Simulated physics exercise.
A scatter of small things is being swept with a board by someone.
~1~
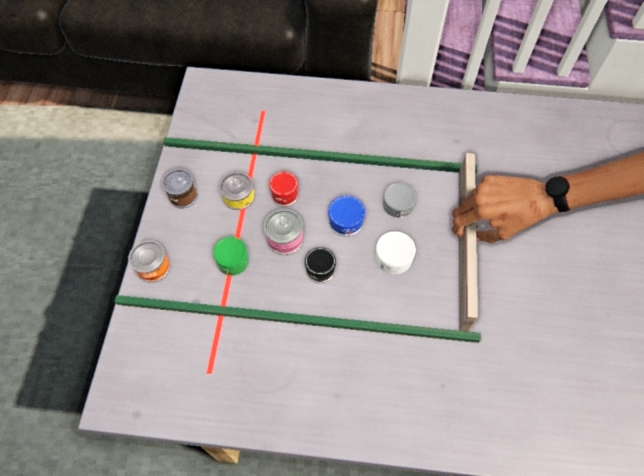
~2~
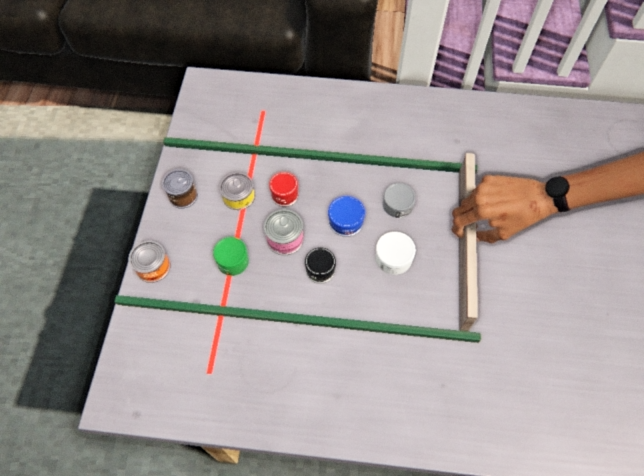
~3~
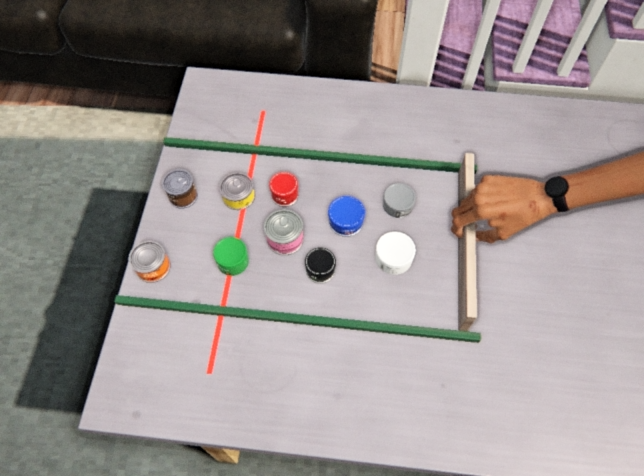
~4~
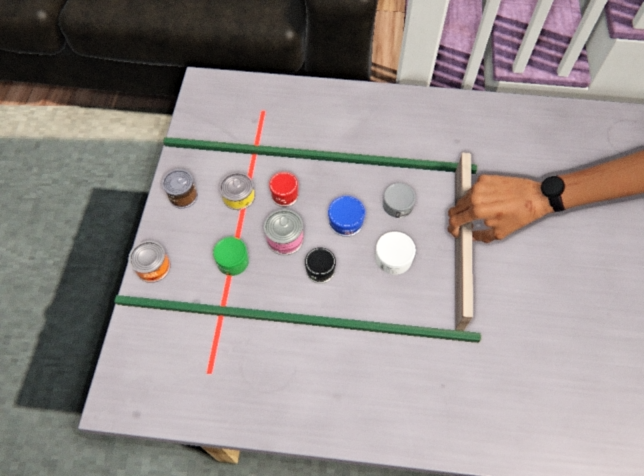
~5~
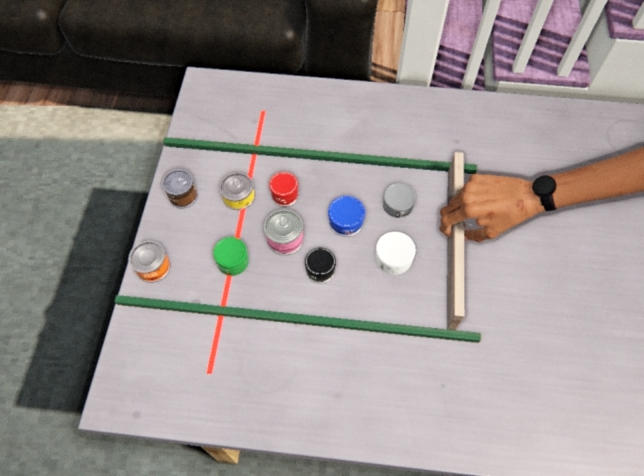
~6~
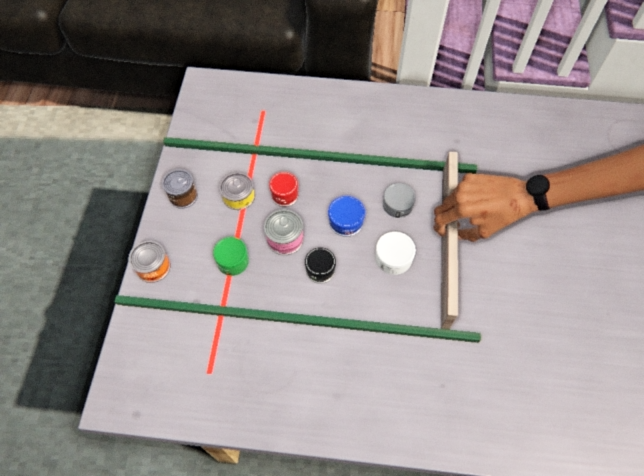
A hand holding a wooden board stayed still at first, then slid it slightly left between two green strips on a table, while the scattered colourful tins and tubs beside it did not move.
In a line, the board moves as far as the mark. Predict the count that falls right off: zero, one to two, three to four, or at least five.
The count is zero.
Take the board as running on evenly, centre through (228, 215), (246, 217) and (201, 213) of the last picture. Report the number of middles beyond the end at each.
It comes out as 1, then 0, then 3.
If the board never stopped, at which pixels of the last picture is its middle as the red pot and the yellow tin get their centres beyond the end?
I'd put it close to (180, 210), and close to (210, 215) for the other one.
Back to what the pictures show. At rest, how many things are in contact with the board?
Result: 4 in all.
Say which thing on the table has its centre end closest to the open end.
That'd be the brown tin, foremost of the lot.
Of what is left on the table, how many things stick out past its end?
Answer: 1.
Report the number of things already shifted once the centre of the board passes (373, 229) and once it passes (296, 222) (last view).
First position 3; second position 7.
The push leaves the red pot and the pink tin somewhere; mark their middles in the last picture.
Red pot at (206, 185), pink tin at (189, 219).
Soon after, none off yet; orange tin at rest near (150, 262); brown tin at rest near (180, 189); yellow tin at rest near (238, 192).
At rest, the number that fall off is zero.
